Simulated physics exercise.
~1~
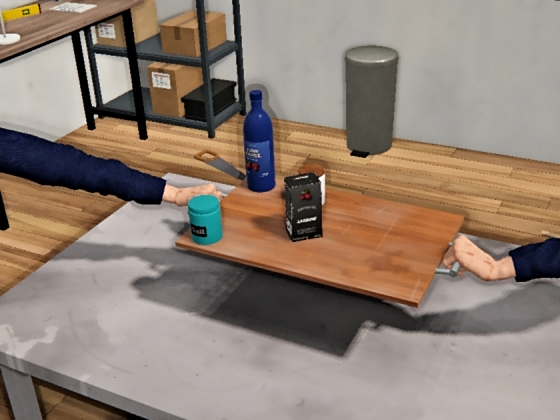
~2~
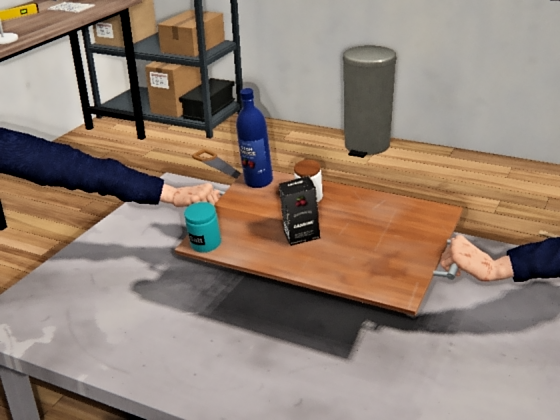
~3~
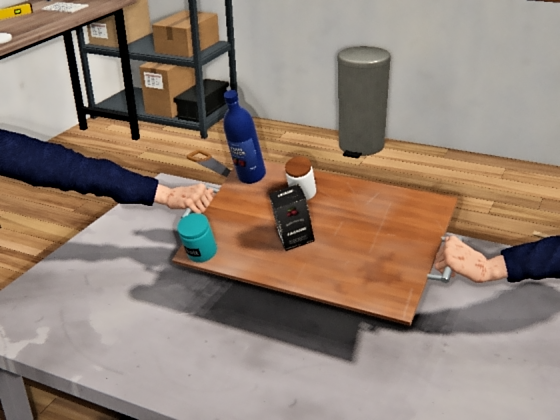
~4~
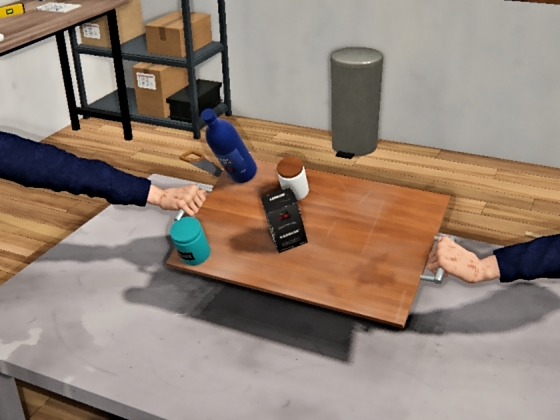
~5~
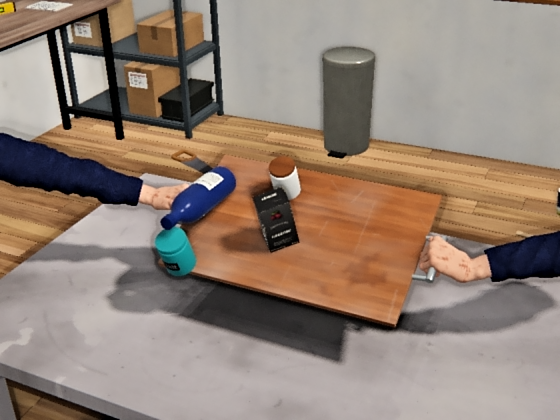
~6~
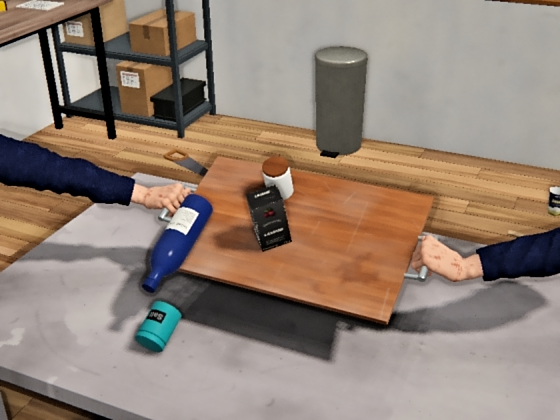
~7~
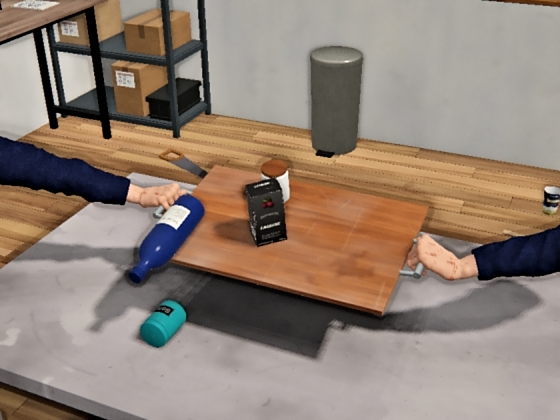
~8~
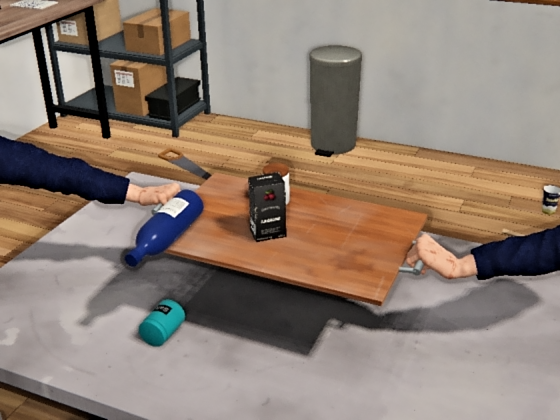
To begin with, two hands hold a flat wooden board above a gray table, with a turquoise jar, a tall blue bottle, a black carton and a white jar standing on it. The hands tip the board toward the near side, and the items lean with it. The blue bottle topples toward the left front, while the turquoise jar goes over the edge and lands on its side on the table. As the board is levelled, the bottle lies at its left edge, by the hand. The carton and white jar end upright on the board.
